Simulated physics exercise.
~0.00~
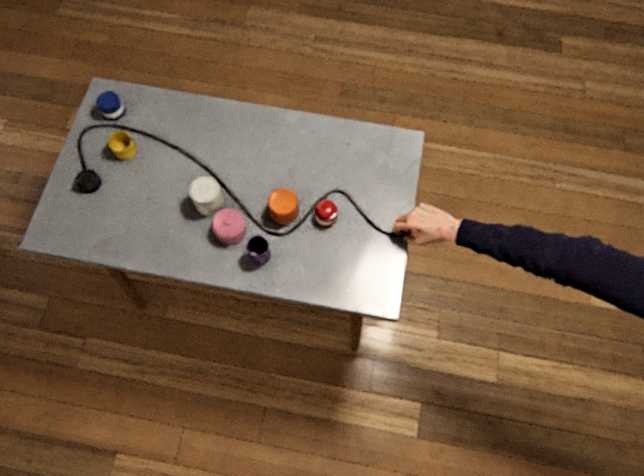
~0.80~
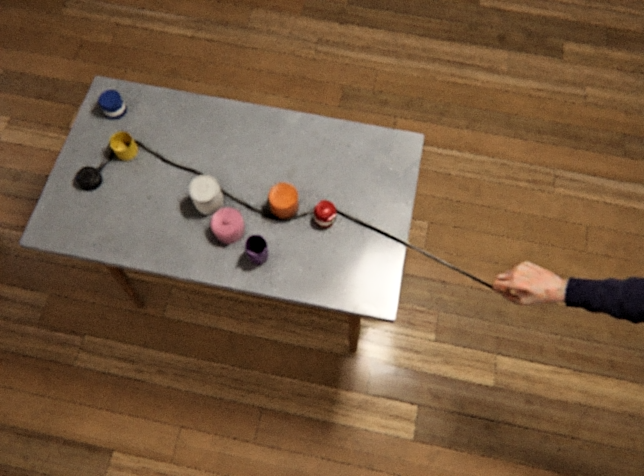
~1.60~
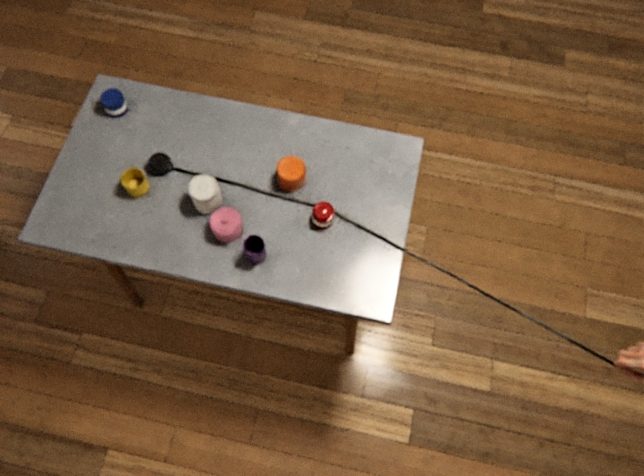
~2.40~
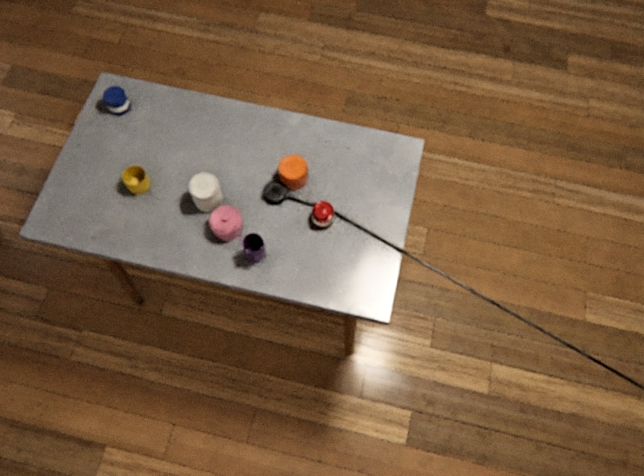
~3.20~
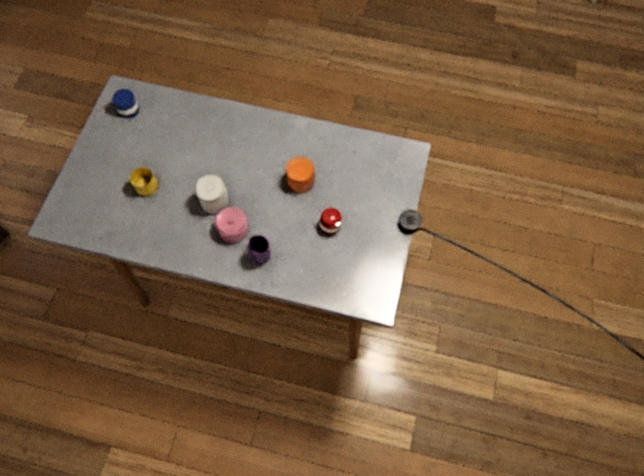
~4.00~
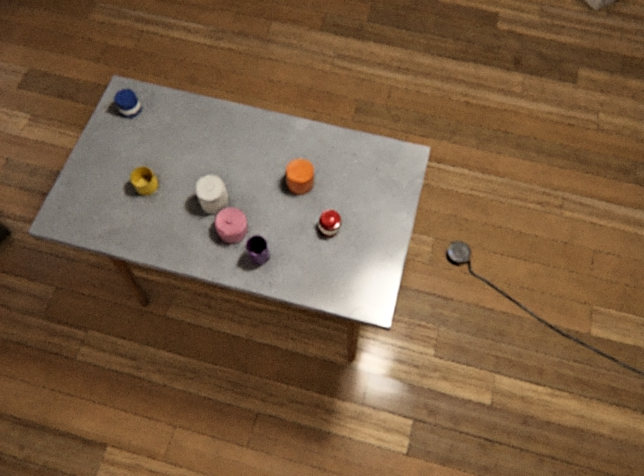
To begin with, a black lead winds among seven small round containers on a grey side table, its far end held by a hand at the right edge. The hand pulls away to the right, drawing the lead straight between the pots. The black round adaptor on its end then slides across the tabletop, and the yellow cup has been dragged down a little way while the orange tub has shifted slightly upward. The adaptor passes between the orange tub and the red jar, then leaves the table's right edge. Finally it hangs clear beyond the table, with all seven containers still on top.
